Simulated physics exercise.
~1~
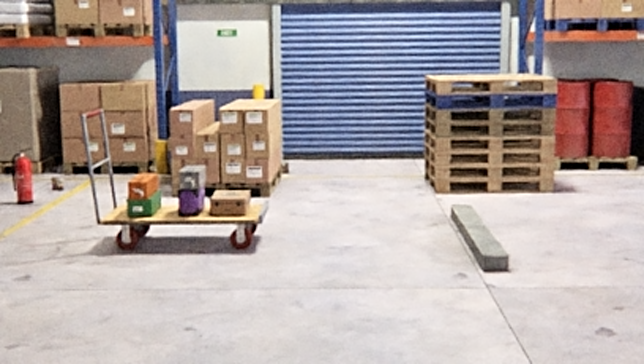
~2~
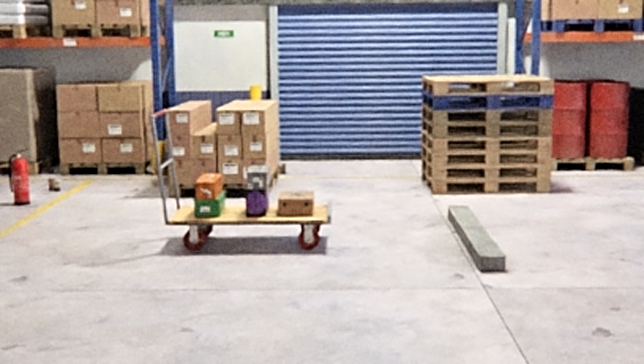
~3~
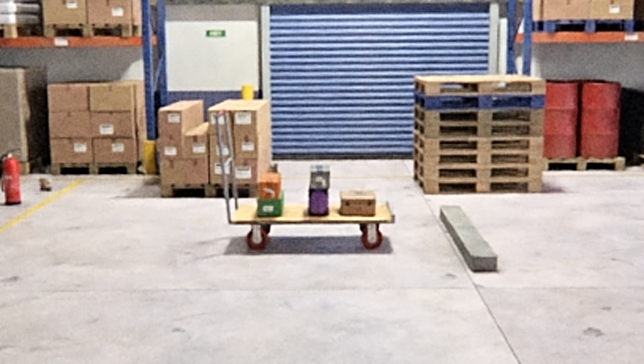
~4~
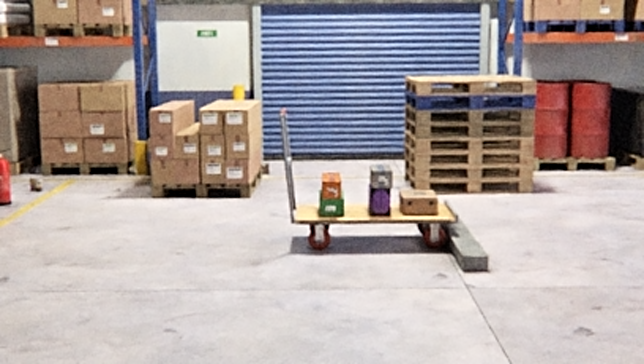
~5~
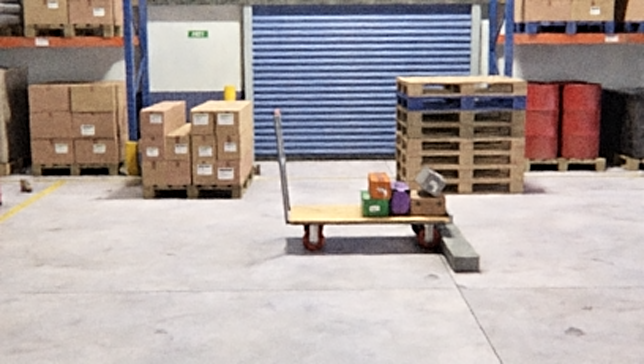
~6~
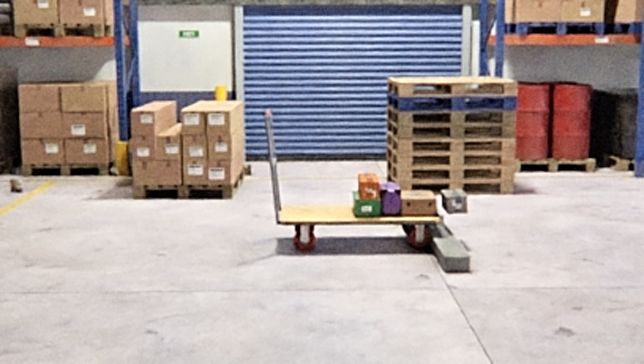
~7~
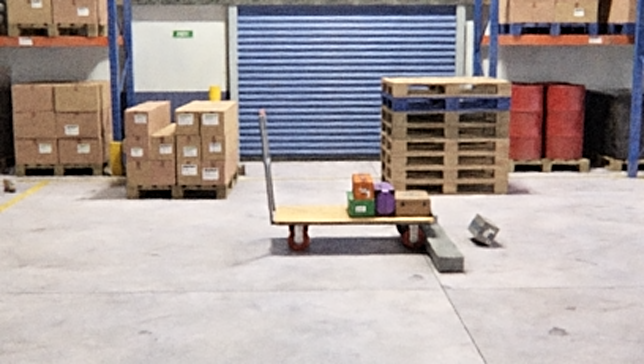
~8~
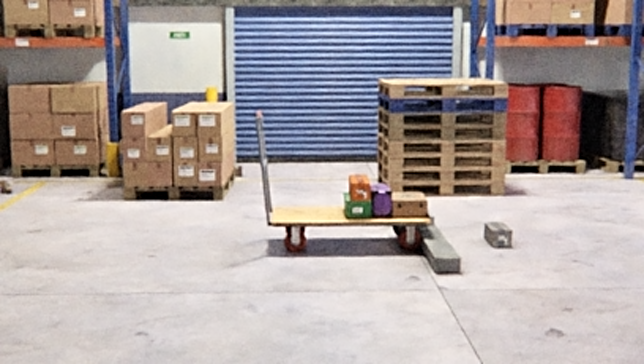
A loaded trolley rolls right, halts at a kerb, and its grey parcel tumbles off beyond.
